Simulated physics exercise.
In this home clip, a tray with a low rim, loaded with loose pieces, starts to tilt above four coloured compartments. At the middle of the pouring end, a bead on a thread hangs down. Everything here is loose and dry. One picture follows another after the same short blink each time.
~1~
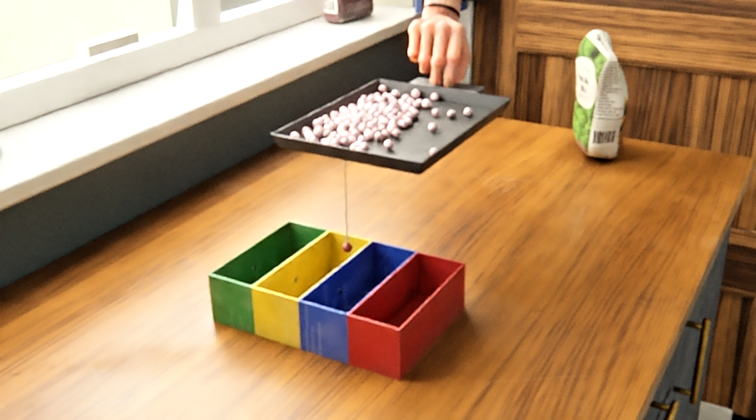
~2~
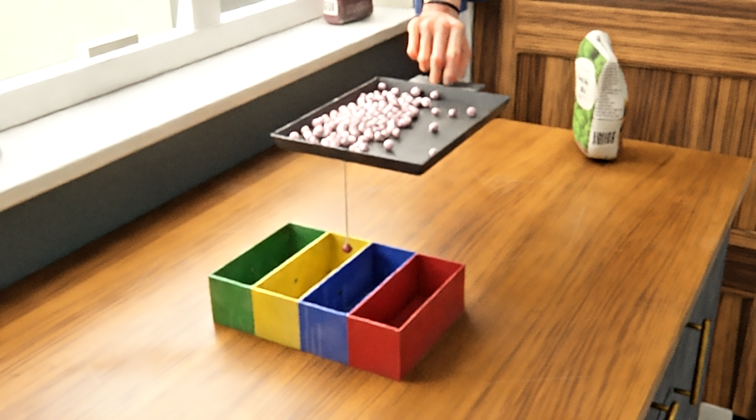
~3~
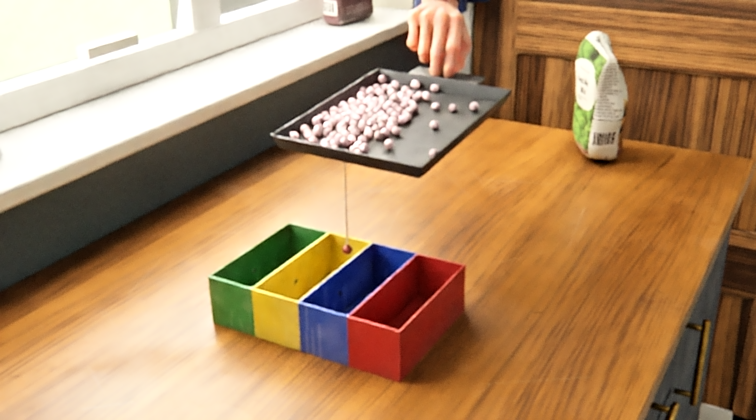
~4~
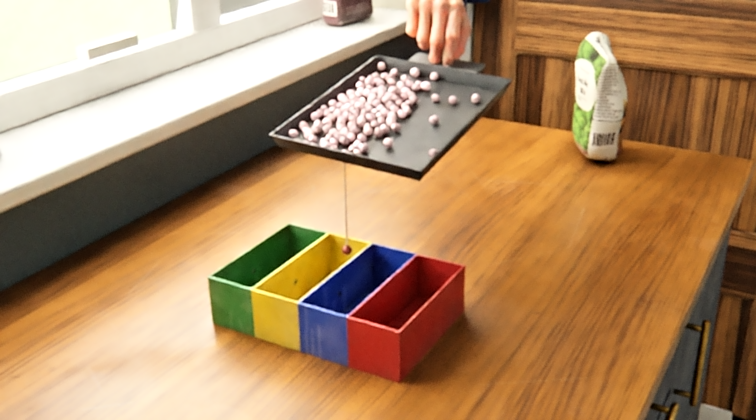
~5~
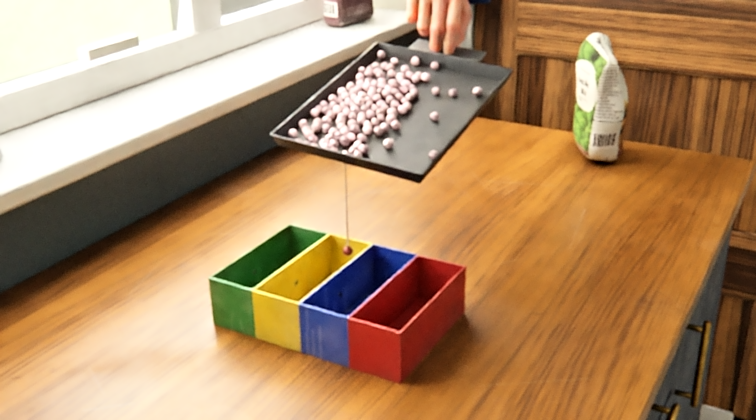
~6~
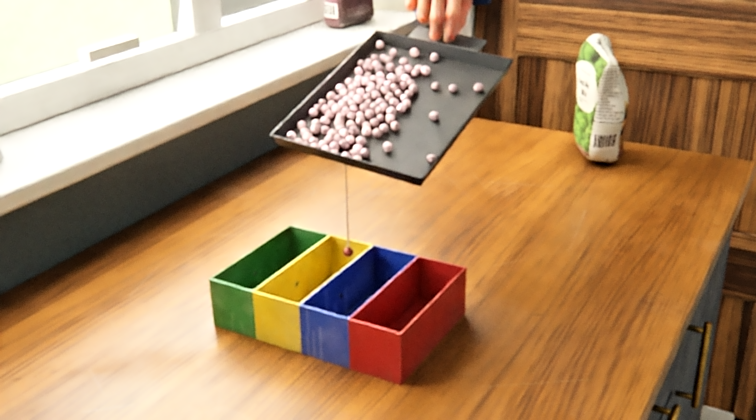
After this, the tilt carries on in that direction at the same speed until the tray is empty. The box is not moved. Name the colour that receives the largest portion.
Red.
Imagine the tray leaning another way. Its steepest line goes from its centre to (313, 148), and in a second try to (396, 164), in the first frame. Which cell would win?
Try 1 - the green one; try 2 - that red cell.
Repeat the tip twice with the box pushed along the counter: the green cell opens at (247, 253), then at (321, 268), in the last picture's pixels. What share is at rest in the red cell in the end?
First placement: 50 per cent; second placement: 0 per cent.
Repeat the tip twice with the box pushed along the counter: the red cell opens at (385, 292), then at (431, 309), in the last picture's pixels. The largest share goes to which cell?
You'd see the red cell win the first time and blue win the second.
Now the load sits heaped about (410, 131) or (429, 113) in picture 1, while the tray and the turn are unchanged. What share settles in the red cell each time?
It would be roughly 60 per cent for the first and roughly 60 per cent for the second.
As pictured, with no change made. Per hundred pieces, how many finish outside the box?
Close to 10 per cent.
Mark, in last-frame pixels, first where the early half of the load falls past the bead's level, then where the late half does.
Around (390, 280), followed by around (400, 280).
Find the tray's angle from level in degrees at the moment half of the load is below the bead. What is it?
Close to 80 degrees, I reckon.
Soon, tray tipped steeply; about two thirds on the tray; a small part in the red cell; a small part in the blue cell; about a quarter falling or outside the box.
A while on, tray tipped past a quarter turn; about half in the red cell; about a third in the blue cell; a small part in the yellow cell; a stray few in the green cell; a small part falling or outside the box.
Towards the end, tray tipped past a quarter turn; about half in the red cell; about a third in the blue cell; a small part in the yellow cell; a stray few in the green cell; a small part falling or outside the box.
Finally, tray tipped past a quarter turn; about half in the red cell; about a third in the blue cell; a small part in the yellow cell; a stray few in the green cell; a small part outside the box.
